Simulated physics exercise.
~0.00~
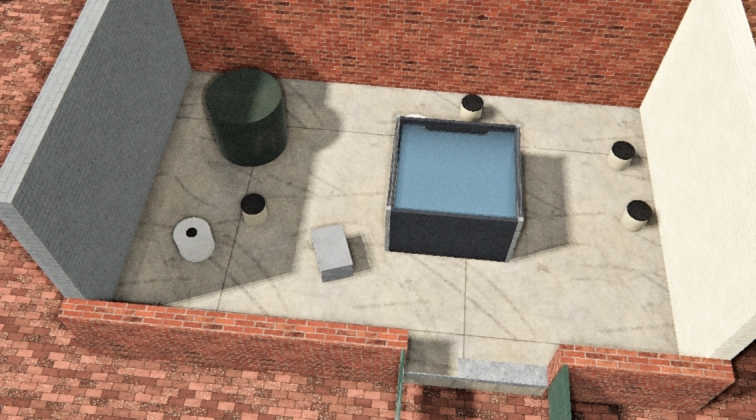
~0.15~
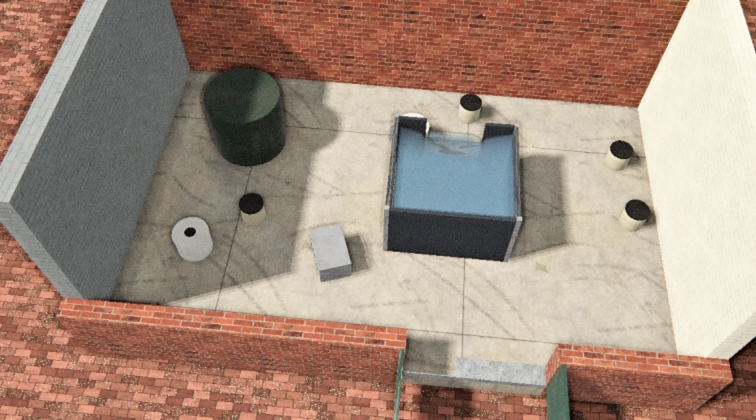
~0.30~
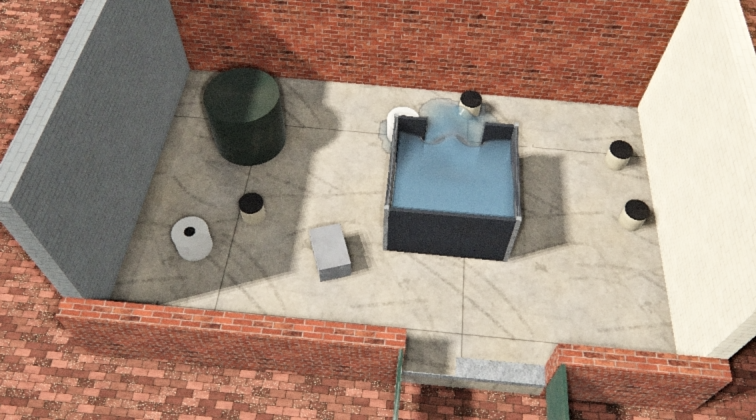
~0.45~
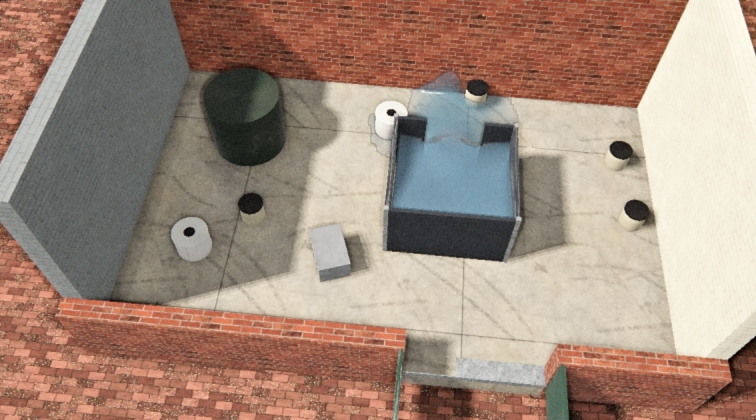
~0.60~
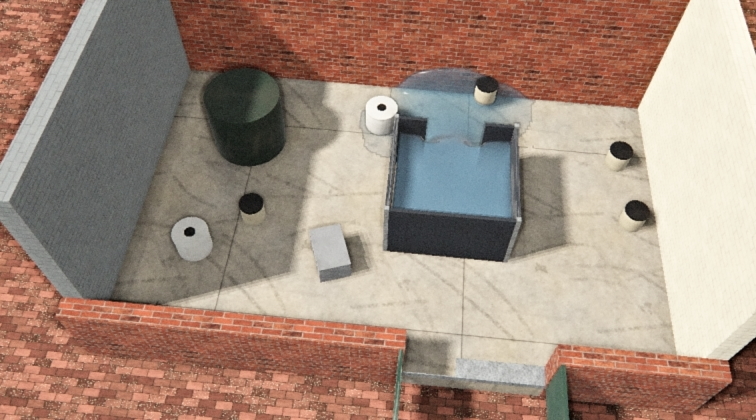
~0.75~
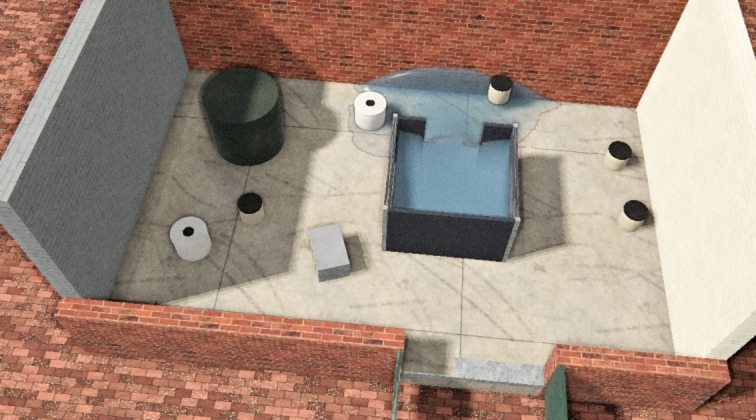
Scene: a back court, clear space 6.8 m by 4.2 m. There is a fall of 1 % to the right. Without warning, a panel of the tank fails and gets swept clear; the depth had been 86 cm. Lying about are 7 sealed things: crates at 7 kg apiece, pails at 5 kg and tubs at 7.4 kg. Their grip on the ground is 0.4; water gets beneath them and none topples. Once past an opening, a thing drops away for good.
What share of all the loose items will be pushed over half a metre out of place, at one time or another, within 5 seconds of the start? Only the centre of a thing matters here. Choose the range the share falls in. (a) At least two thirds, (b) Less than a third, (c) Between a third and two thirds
At least two thirds (a).
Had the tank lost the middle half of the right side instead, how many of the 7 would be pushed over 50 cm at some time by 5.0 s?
That gives 5 of them.
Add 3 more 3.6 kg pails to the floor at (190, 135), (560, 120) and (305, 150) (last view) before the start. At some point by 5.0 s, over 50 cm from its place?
Taking them one by one: It goes beyond, then it goes beyond, then it goes beyond.
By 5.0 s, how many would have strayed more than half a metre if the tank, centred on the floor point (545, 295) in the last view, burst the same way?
The count would be 4.
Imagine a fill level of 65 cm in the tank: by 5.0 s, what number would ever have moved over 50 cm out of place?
Count under that change: 4.
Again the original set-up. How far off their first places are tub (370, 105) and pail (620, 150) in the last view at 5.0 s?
Taking them in turn, I get 250 cm for the first and 250 cm for the second.
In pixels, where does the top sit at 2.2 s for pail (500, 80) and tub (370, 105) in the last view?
I'd say close to (616, 184) and close to (298, 140).
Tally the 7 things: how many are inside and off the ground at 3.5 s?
Total: 0.
After 1.1 s 2 of 7 are over 50 cm from their spots; 1 afloat.
After 2.2 s 3 of 7 are over 50 cm from their spots; 0 afloat.
After 3.5 s 4 of 7 are over 50 cm from their spots; 0 afloat.
After 5.0 s 5 of 7 are over 50 cm from their spots, and 5 have been at some point; 2 afloat.
